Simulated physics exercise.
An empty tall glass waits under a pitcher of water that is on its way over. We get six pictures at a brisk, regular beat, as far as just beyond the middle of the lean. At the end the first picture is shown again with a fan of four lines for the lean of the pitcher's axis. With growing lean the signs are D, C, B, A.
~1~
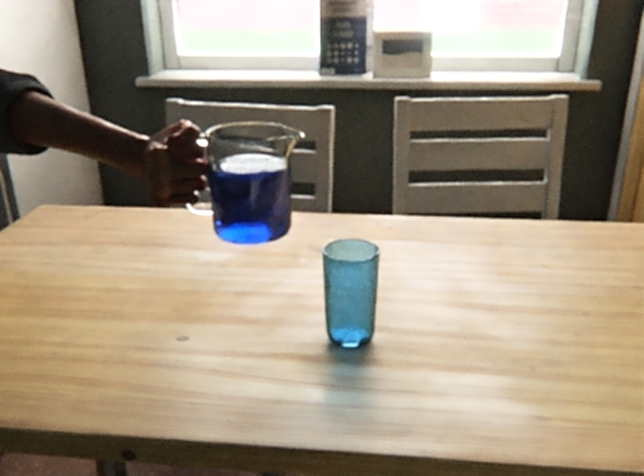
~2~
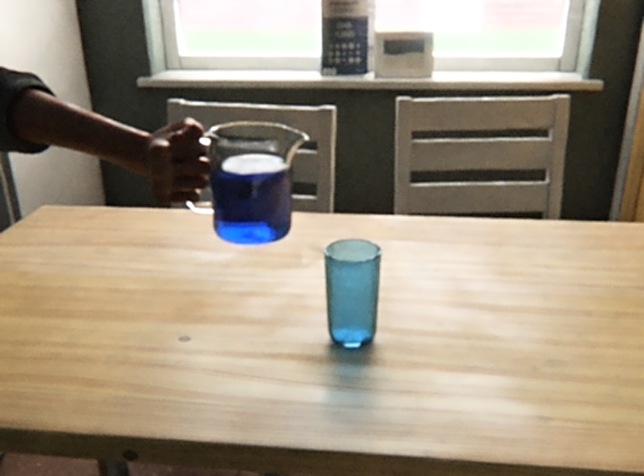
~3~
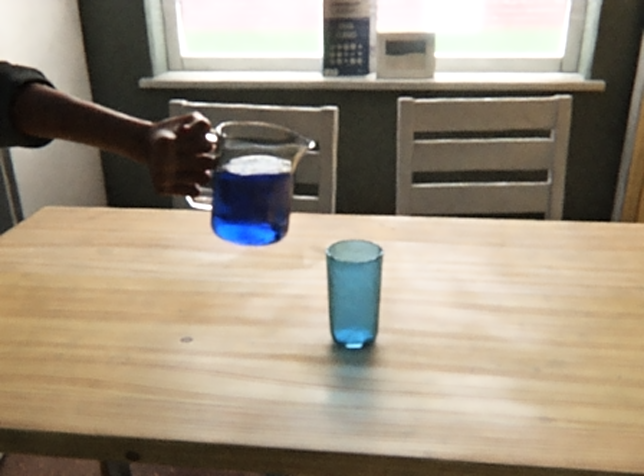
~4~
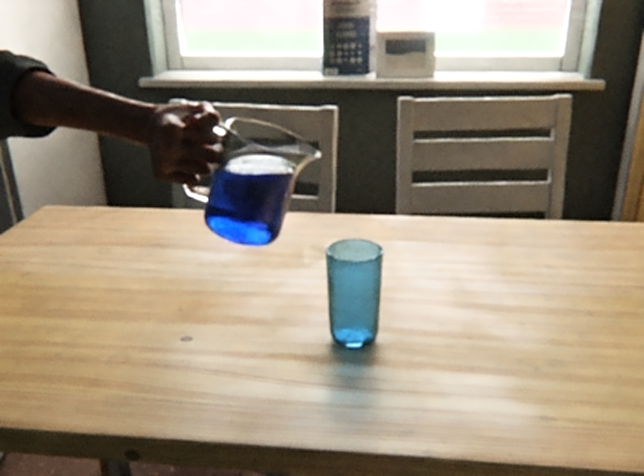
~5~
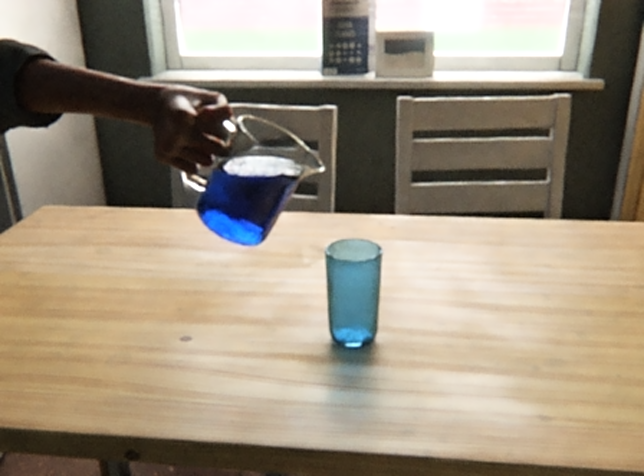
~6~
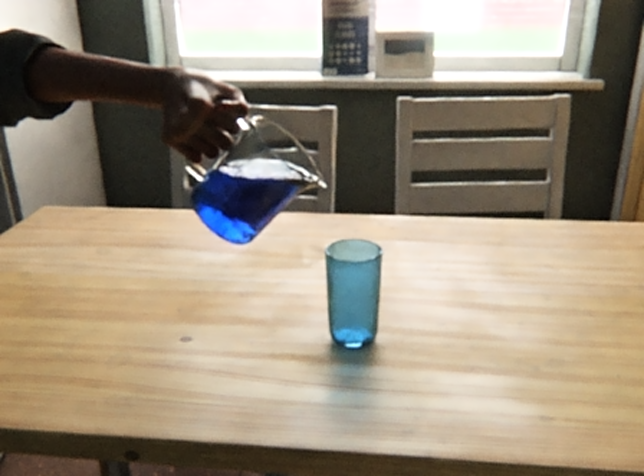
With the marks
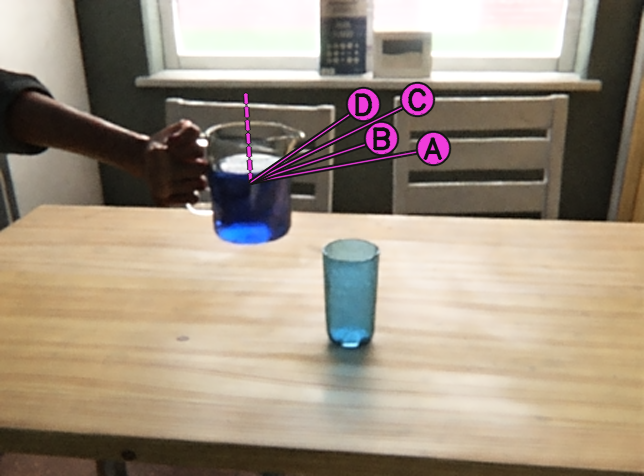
The video shows a hand holding a glass pitcher of blue liquid above a wooden table, near a tall blue glass. The hand moves slightly right and tilts the pitcher steadily to the right, its lip lowering.
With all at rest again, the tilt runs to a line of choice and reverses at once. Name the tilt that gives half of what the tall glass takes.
Tilt C does it best.
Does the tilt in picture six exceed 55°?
No, it does not.
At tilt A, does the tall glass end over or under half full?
Over half.
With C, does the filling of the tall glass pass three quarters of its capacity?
No, less.
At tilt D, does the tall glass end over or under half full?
Under.
In magenta, A at (416, 152); B at (365, 144); C at (402, 107); D at (349, 114).
With A, the tall glass ends with about 88 % of what it can hold; 4 % of the water is spilt.
With B, the tall glass ends with about 71 % of what it can hold.
With C, the tall glass ends with about 47 % of what it can hold.
With D, the tall glass ends with about 27 % of what it can hold.
